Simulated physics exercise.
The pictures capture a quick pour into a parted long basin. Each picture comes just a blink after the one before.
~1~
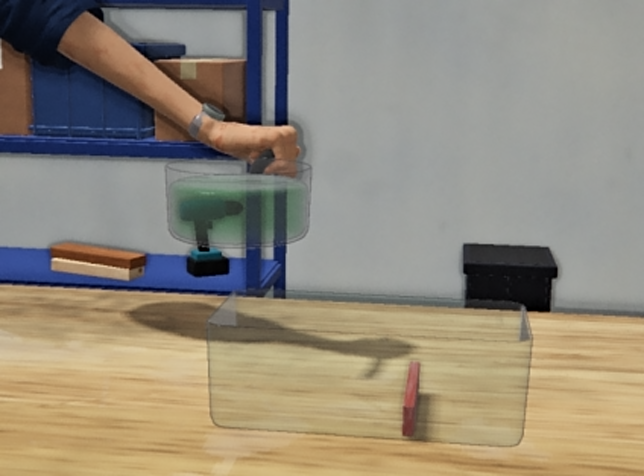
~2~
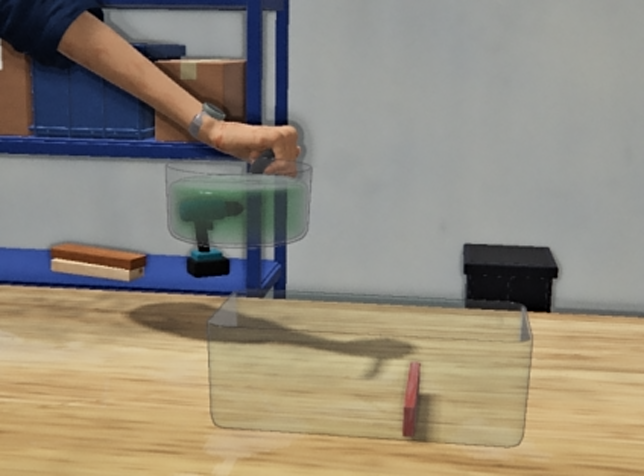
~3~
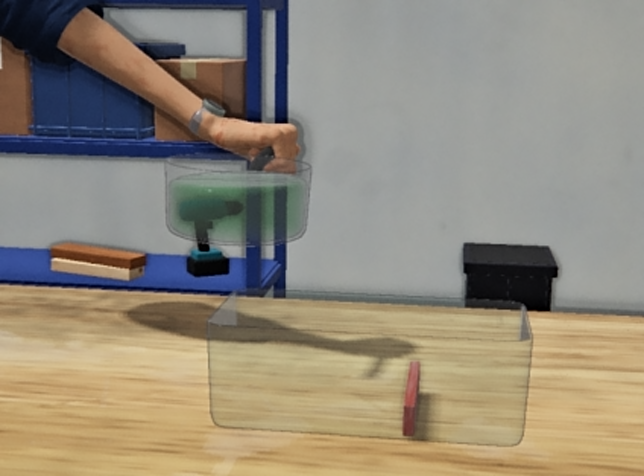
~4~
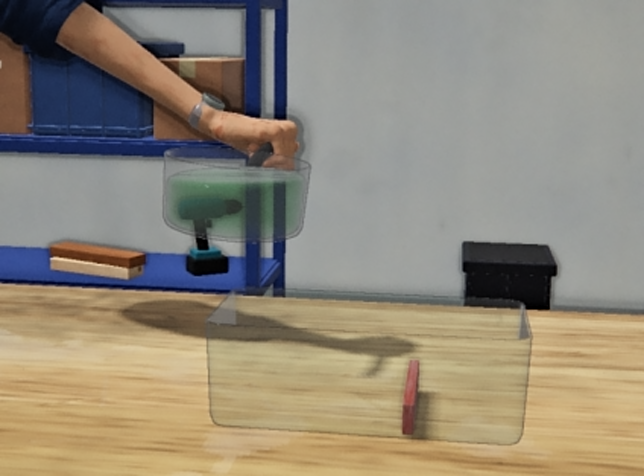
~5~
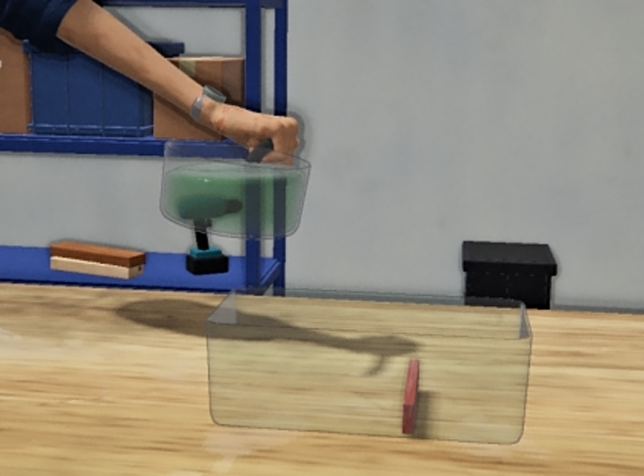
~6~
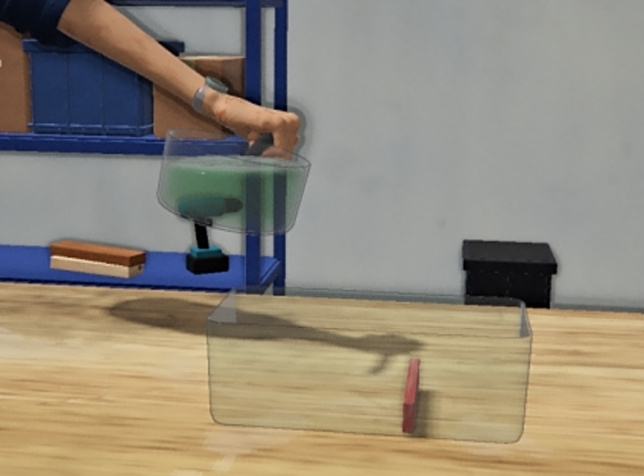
A hand with a grey wristband, reaching in from the upper left in a dark blue sleeve, holds a clear round container of green liquid in a workshop seen from the front. Below it, a long clear basin with a small red upright piece inside stands on a pale wooden table, before blue shelving and a black box. The container slowly tilts rightward, its left side rising, while the camera stays still.
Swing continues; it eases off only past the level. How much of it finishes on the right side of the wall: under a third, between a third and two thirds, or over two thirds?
Between a third and two thirds.
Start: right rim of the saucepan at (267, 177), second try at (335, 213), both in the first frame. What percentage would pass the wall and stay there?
About 15 % the first time, about 60 % the second.
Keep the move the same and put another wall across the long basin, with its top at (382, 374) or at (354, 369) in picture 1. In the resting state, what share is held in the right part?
First try around 85 percent; second try around 95 percent.
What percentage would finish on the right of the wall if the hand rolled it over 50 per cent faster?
Around 45 per cent ends up there.
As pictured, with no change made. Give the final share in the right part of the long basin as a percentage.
Something like 50 per cent, roughly.
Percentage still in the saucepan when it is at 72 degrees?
Around 55 in a hundred has not poured out yet.
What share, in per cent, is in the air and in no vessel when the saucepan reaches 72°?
40 %.
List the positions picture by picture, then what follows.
In the first picture, it leans 0°; its right rim is at (310, 170); the water meets the walls at (173, 181) and (308, 185); the long basin's rim runs from (221, 307) to (528, 323); the wall's top is at (412, 384).
In the second picture, it leans 1°; its right rim is at (310, 171); the water meets the walls at (173, 181) and (308, 185).
In the third picture, it leans 2°; its right rim is at (310, 170); the water meets the walls at (173, 178) and (308, 182).
In the fourth picture, it leans 5°; its right rim is at (309, 169); the water meets the walls at (171, 174) and (306, 178).
In the fifth picture, it leans 8°; its right rim is at (309, 168); the water meets the walls at (169, 169) and (307, 174).
In the sixth picture, it leans 13°; its right rim is at (308, 167); the water meets the walls at (169, 161) and (306, 169).
A moment on, the saucepan is tipped part way and 54 per cent is still to pour, 7 is left of the wall and 0 right of it.
Next, the saucepan is tipped right over and 6 per cent is still to pour, 19 is left of the wall and 57 right of it.
Then the saucepan is tipped right over and 0 per cent is still to pour, 41 is left of the wall and 57 right of it.
Later the saucepan is tipped right over and 0 per cent is still to pour, 46 is left of the wall and 52 right of it.
Finally, 47 per cent lies left of the wall, 51 right of it and 2 outside.
